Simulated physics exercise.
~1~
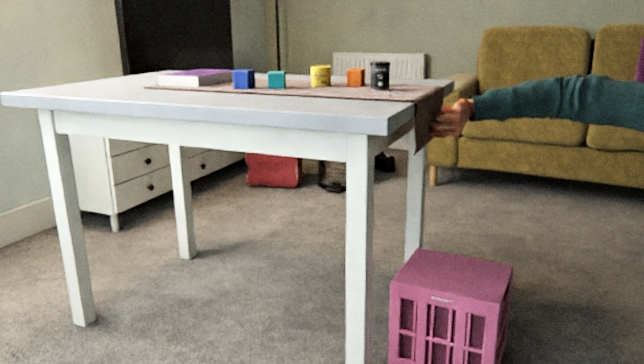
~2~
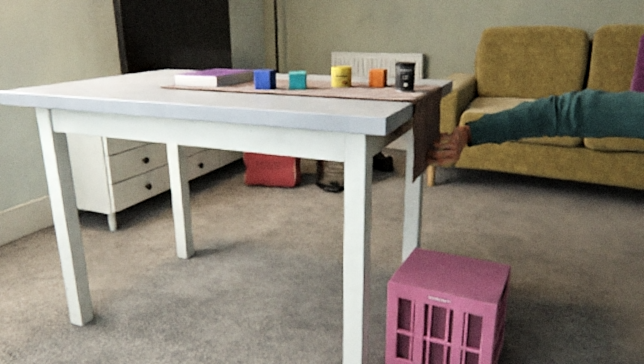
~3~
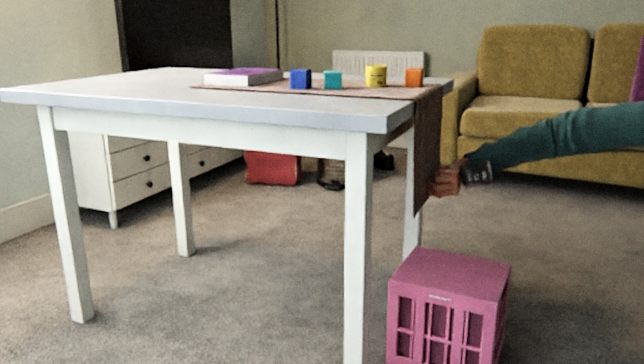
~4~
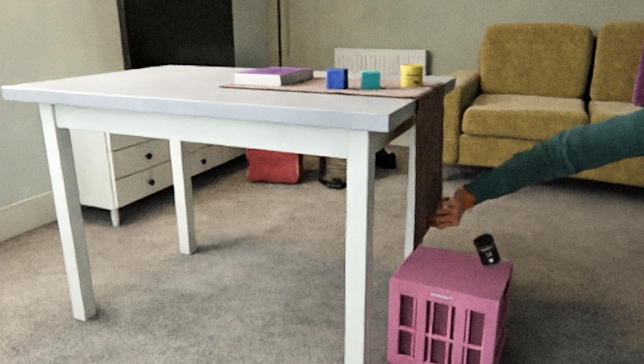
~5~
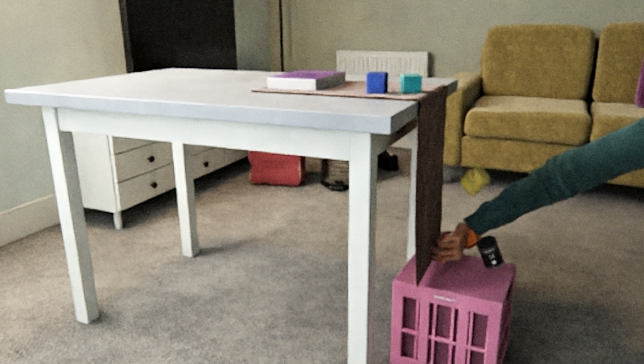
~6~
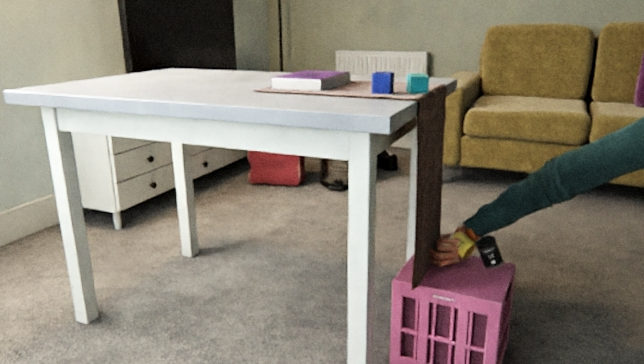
The video shows a hand pulling a brown scarf down over the right end of a white table, carrying a book and small objects along; a black can, an orange cube and a yellow pot fall in turn, while two blocks and the book remain as the scarf reaches a pink crate.
